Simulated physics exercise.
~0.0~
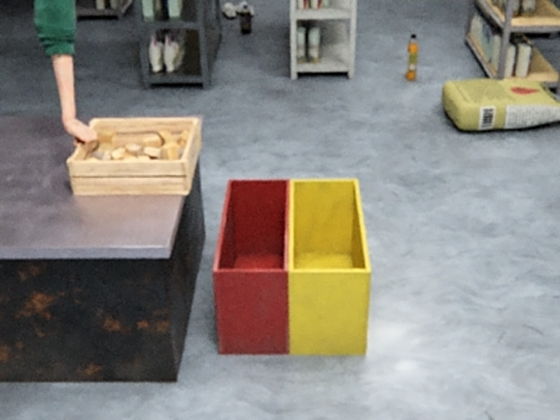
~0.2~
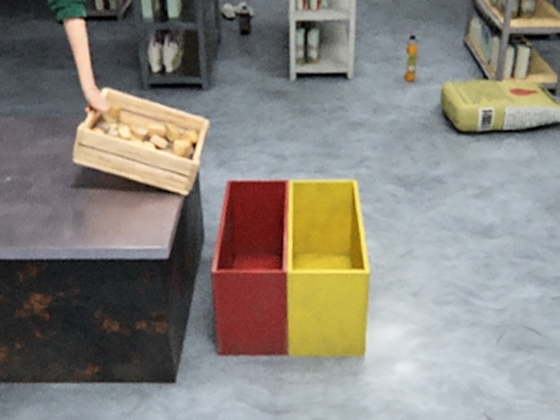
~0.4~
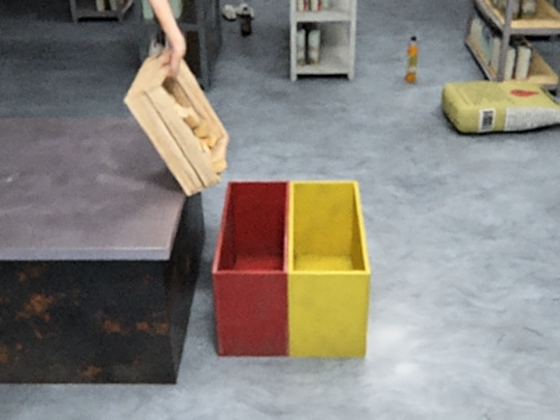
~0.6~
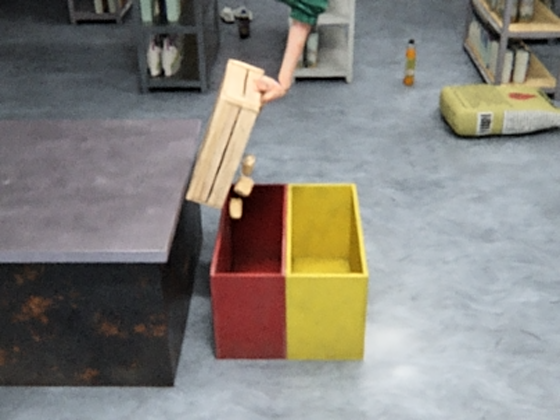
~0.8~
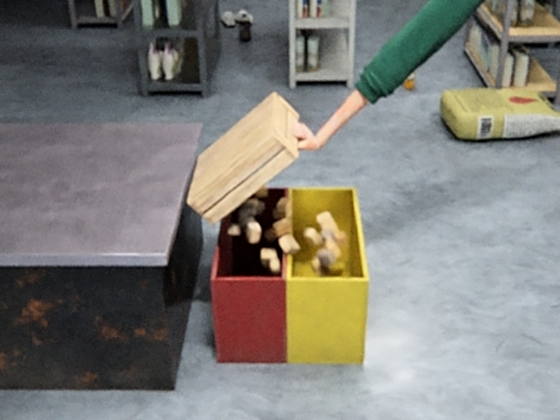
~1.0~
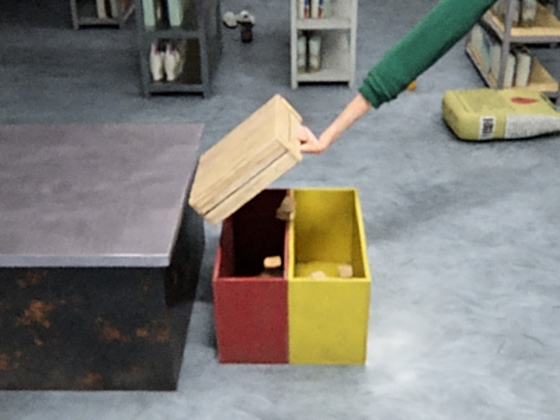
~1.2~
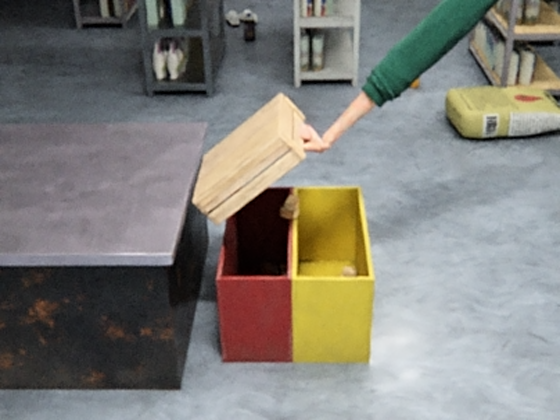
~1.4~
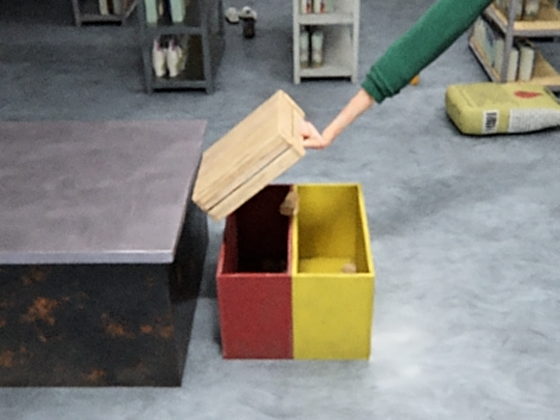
A green-sleeved arm tipping a wooden crate over a bench's end, spilling timber offcuts into a red tub and a yellow bin.
